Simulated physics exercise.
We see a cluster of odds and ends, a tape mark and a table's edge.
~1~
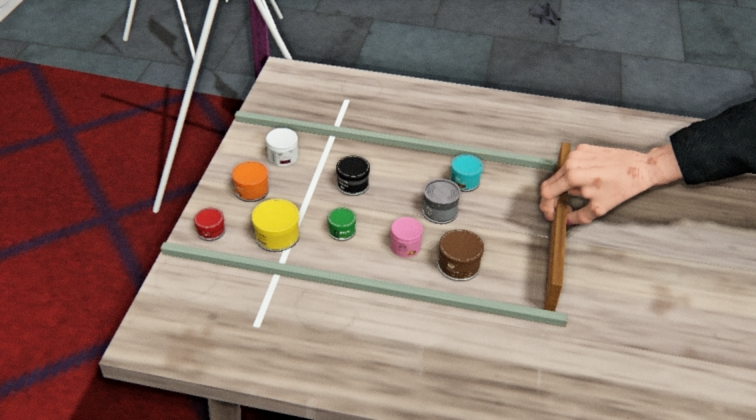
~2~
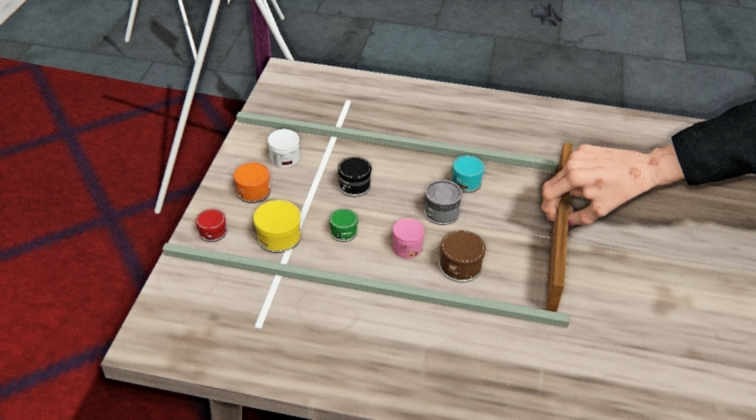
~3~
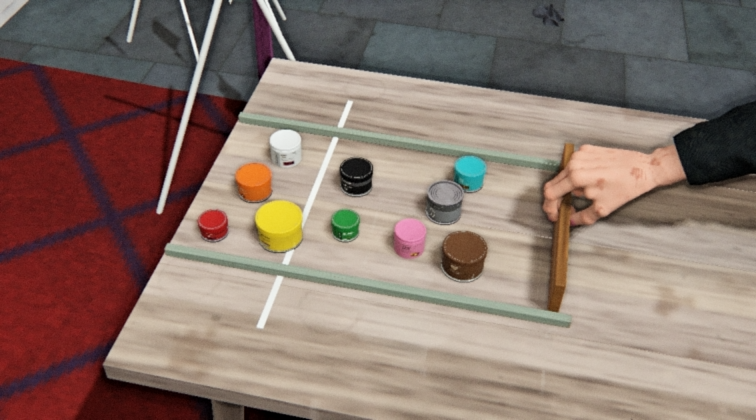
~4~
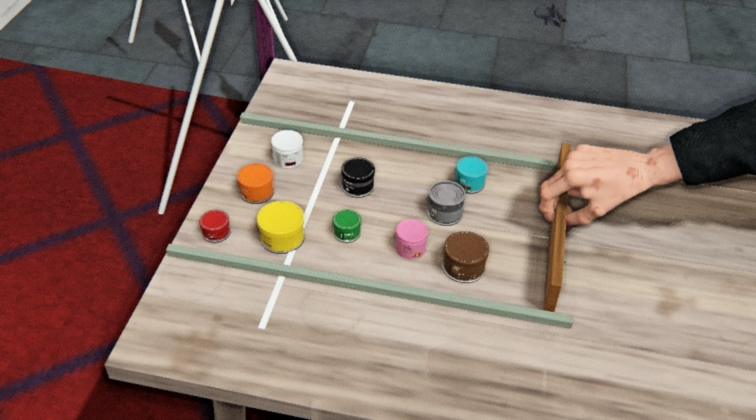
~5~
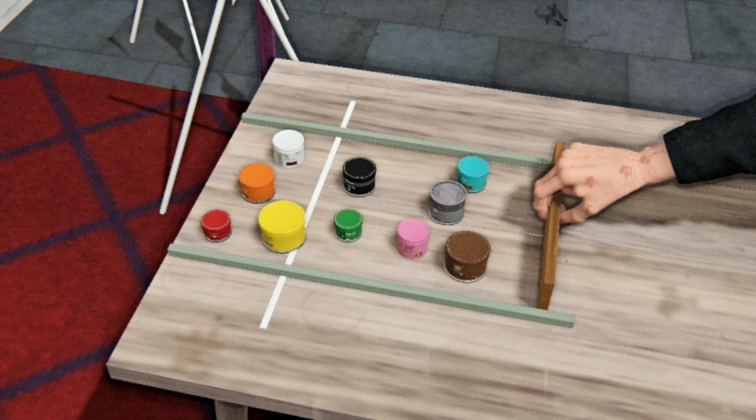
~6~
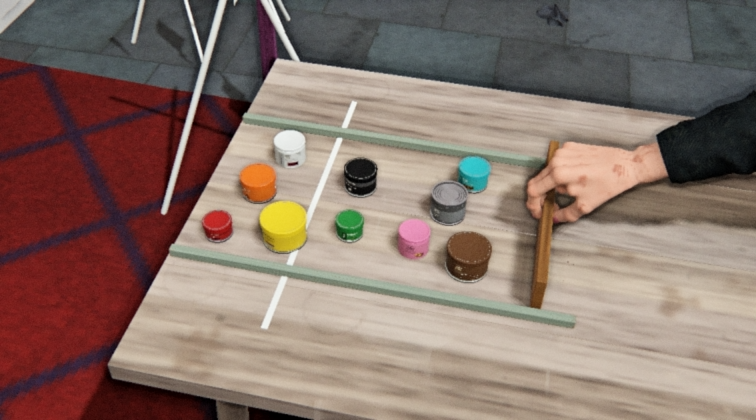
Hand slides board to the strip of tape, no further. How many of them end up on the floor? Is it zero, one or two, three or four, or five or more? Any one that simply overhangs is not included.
It is zero.
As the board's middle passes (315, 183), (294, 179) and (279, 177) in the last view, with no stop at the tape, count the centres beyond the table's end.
Result per place: 0; 1; 1.
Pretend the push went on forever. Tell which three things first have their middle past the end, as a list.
It runs the red tin, the yellow tin, and lastly the orange tin.
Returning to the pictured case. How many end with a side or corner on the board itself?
My count gives 4.
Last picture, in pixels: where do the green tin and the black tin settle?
In the last view, the middles sit near (266, 209) and near (299, 160).
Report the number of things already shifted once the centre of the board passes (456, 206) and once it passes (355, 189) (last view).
That gives 4 for the first and 7 for the second.
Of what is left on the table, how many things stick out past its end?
In total, 0 of them.
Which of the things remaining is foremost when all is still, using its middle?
That'd be the red tin, foremost of the lot.
A little later, none off yet; red tin at rest near (218, 226); orange tin at rest near (259, 184); white tub at rest near (290, 150).
When it is over, the number that fall off is zero.
